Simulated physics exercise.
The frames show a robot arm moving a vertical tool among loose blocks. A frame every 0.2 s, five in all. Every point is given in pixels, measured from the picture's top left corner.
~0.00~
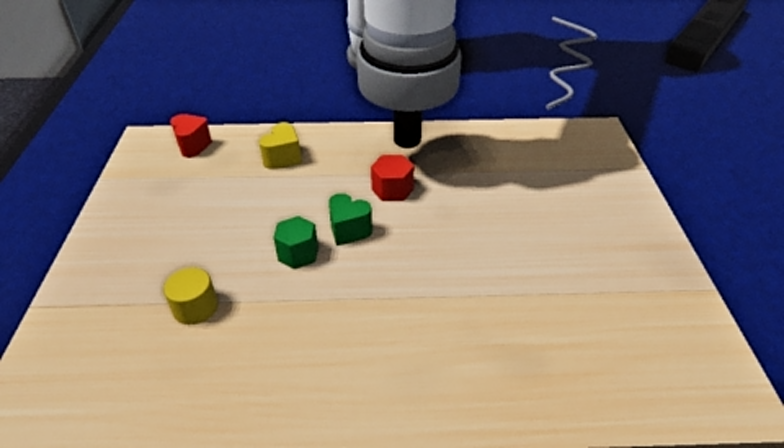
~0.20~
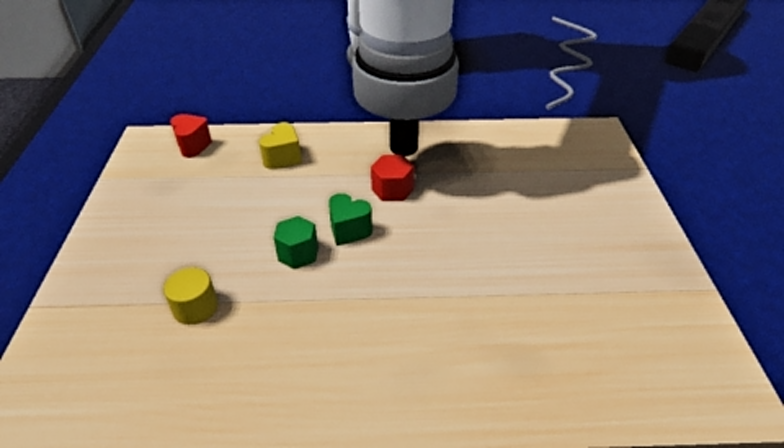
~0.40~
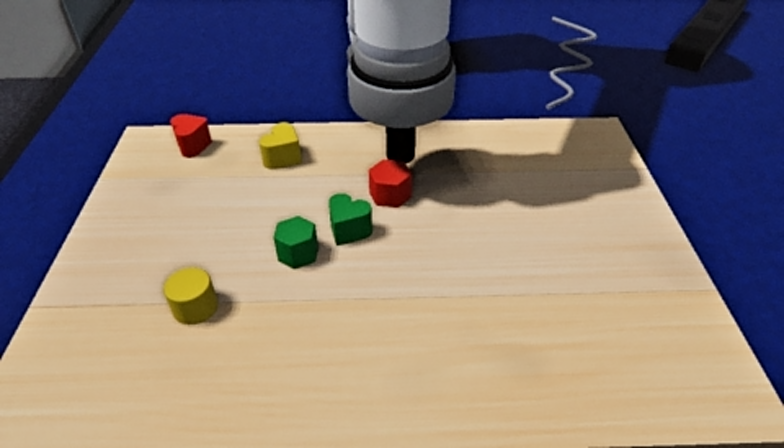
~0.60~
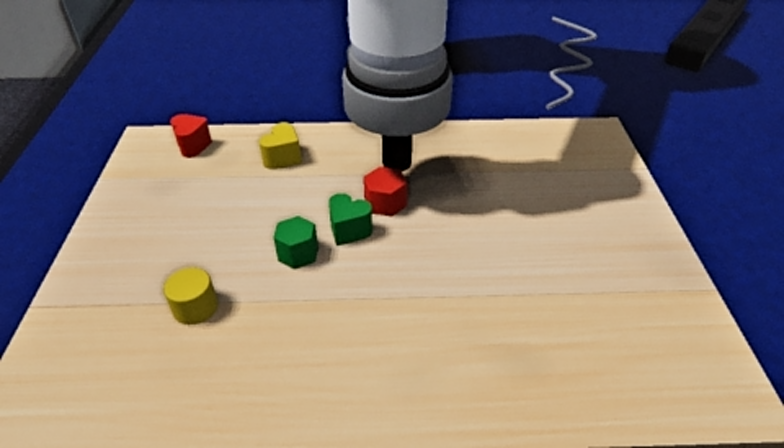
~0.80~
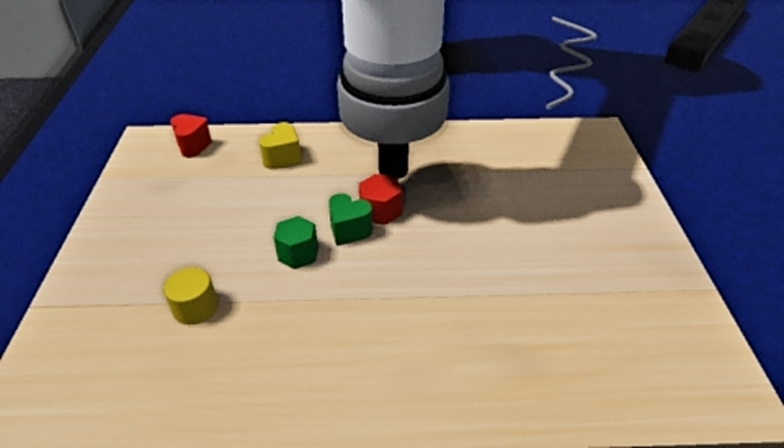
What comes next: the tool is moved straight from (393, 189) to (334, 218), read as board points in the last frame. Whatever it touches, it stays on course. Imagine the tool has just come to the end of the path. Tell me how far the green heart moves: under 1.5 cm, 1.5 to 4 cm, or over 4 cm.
Band: 1.5 to 4 cm.
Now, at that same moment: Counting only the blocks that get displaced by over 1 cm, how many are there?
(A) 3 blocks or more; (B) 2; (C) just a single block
I choose B.
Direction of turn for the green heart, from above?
Looking down on the board, it turns clockwise.
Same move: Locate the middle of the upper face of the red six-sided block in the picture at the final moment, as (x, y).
It sits at (369, 208).
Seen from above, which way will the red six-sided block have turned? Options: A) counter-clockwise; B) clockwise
Correct choice: A.
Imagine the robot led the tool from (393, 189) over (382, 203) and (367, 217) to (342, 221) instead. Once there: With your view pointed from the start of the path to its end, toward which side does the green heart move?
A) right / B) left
It's B.
On the path given first. Halfway along, tool at (363, 187); green heart at (338, 219), turned 30° clockwise; red six-sided block at (371, 203), turned 20° anticlockwise.
At the end, tool at (332, 201); green six-sided block still; green heart at (336, 226), turned 35° clockwise; red six-sided block at (369, 208), turned 35° anticlockwise.
